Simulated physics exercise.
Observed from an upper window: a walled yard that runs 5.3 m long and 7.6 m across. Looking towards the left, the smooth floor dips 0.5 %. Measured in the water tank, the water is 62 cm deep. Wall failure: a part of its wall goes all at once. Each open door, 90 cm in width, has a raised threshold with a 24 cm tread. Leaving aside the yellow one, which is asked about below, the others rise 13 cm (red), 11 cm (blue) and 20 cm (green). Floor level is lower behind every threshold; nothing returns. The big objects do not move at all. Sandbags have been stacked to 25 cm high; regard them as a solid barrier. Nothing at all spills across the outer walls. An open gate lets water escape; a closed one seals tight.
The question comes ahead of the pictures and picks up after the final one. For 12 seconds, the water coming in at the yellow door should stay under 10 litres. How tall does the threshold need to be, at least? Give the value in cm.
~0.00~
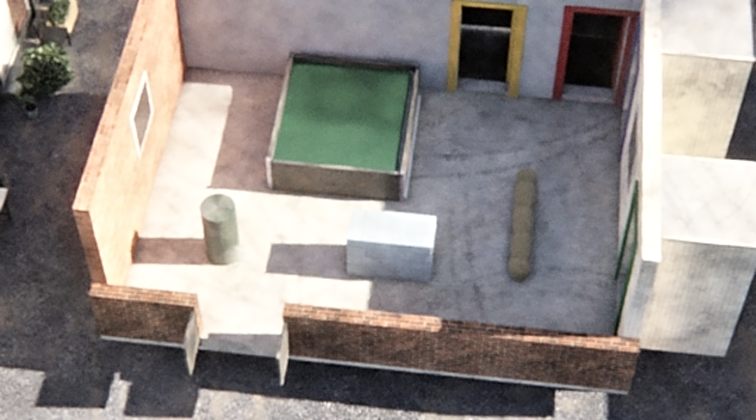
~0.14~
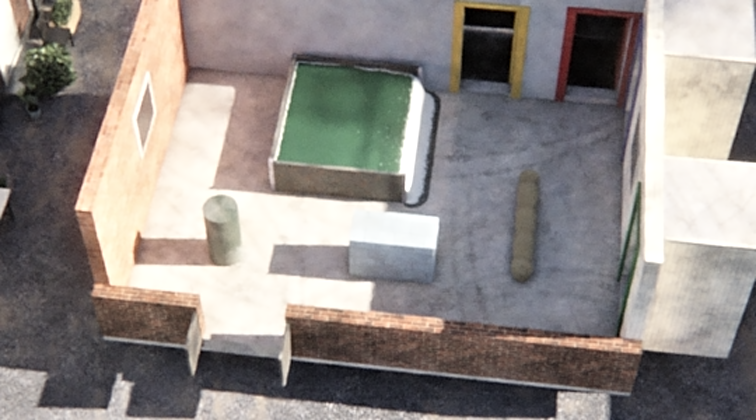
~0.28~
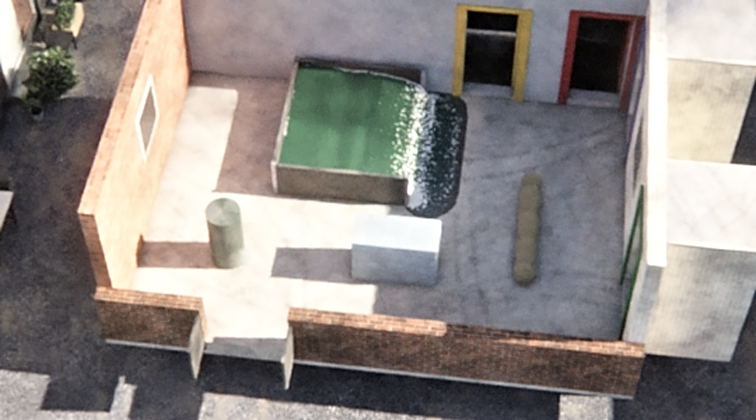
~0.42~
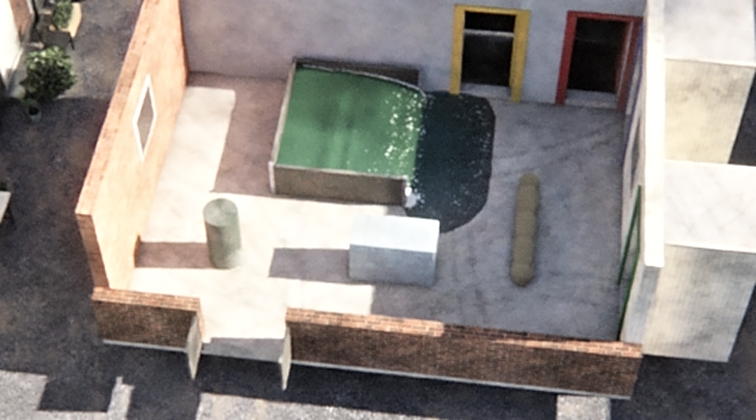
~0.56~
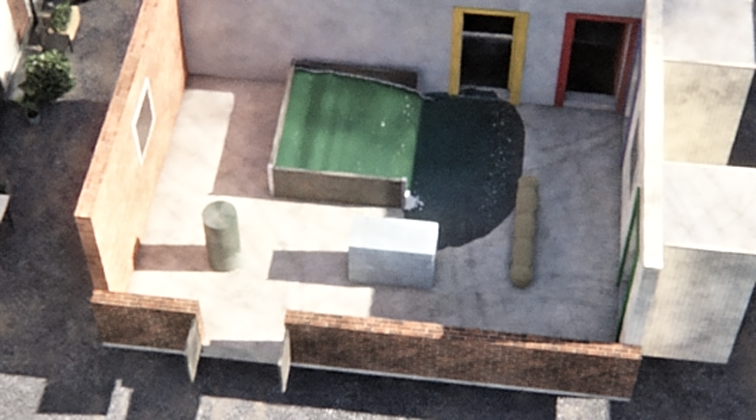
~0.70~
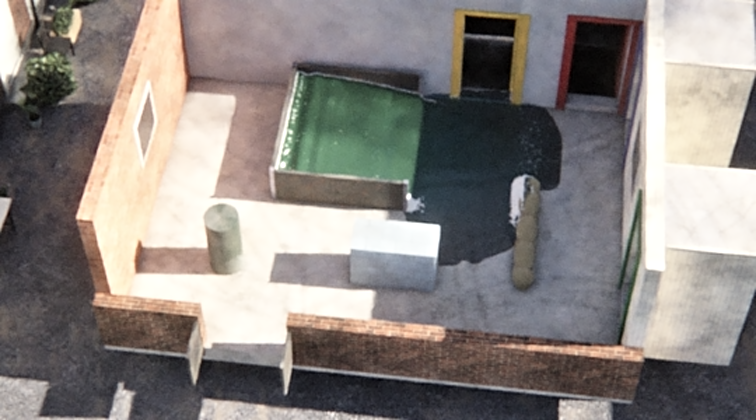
Close to 15 cm is just enough.
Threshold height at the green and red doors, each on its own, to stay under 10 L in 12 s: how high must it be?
Close to 13.5 cm (green) and close to 30 cm (red).
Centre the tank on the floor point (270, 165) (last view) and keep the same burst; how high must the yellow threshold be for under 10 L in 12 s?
It should be around 12.5 cm high.
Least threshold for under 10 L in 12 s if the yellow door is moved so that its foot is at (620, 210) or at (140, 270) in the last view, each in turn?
You'd want roughly 16 cm there first, then roughly 10.0 cm.
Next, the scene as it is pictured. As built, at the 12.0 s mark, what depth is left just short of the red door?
Lab note: Depth approx. 7.0 cm.
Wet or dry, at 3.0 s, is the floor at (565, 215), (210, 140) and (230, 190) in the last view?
1: Awash; 2: Unwetted; 3: Unwetted.
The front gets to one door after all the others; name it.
The green one.
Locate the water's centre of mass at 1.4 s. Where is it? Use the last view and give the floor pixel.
The water's centre is at about (413, 155).
After 1.4 s water covers 30 % of the floor, deepest (36 cm) near (511, 196); 14 cm at the yellow door, 12 litres in over its 6 cm threshold.
After 3.0 s water covers 50 % of the floor, deepest (34 cm) near (624, 132); 11 cm at the yellow door, 65 litres in over its 6 cm threshold.
After 12.0 s water covers 95 % of the floor, deepest (12 cm) near (191, 79); 7 cm at the yellow door, 113 litres in over its 6 cm threshold.
At the yellow door as built, the water arrived by 0.6 s and peaked near 15 cm at 1.6 s.
Run again over the same 12 s with other heights there, 16 litres in over 14 cm, 1 litre over 19 cm. The limit of 10 litres is kept from about 15 cm up.
